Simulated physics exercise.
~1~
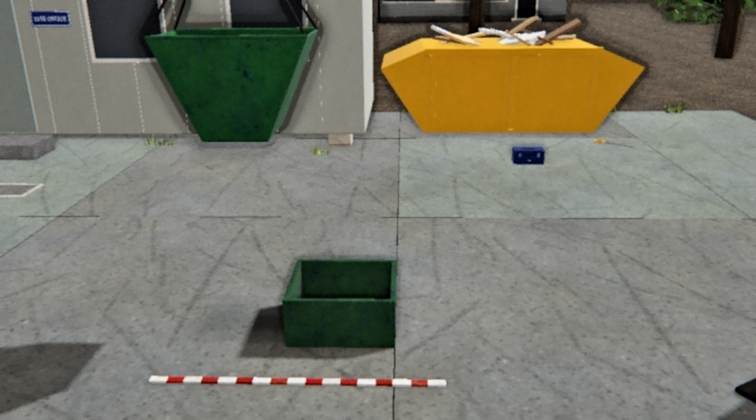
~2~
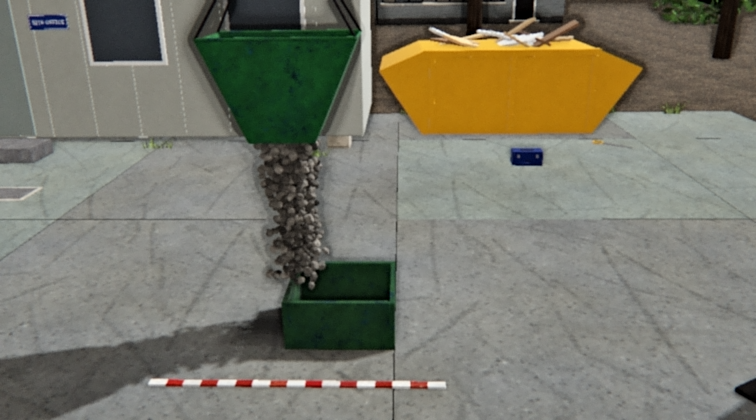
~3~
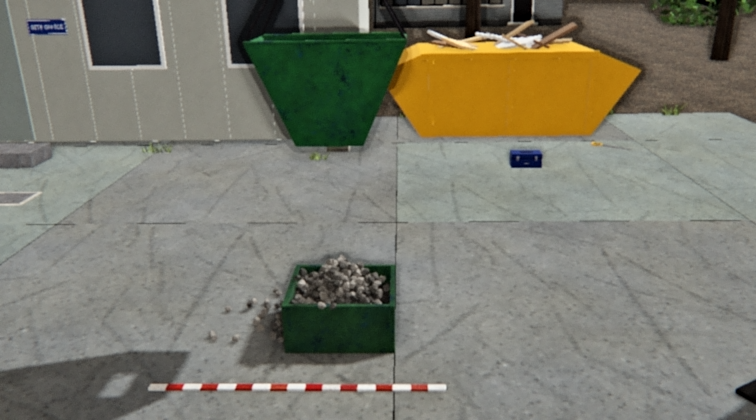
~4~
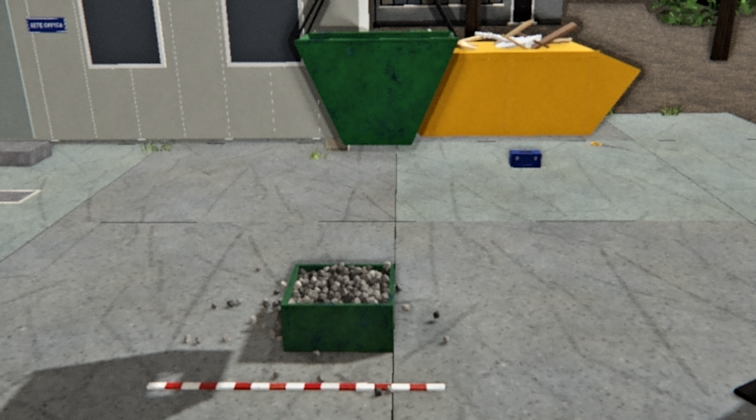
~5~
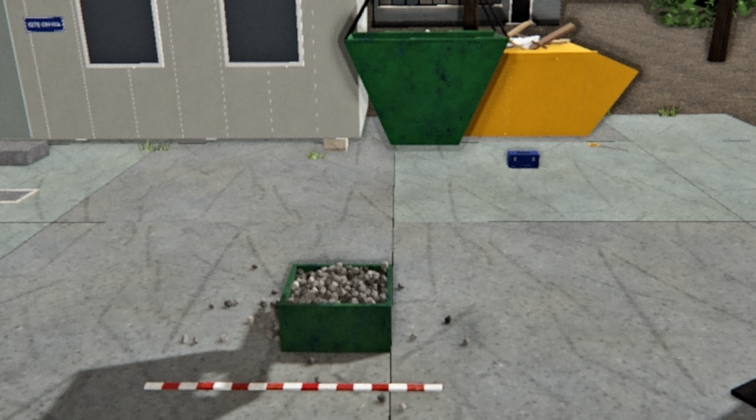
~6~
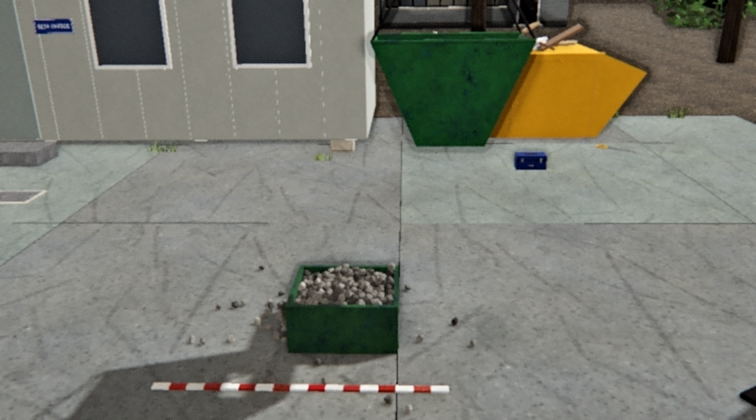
A green skip dropped a stream of grey stones as it moved right across a paved yard, and they heaped up in a small green bin. A few scattered on the ground around it, while the skip carried on past a yellow container.
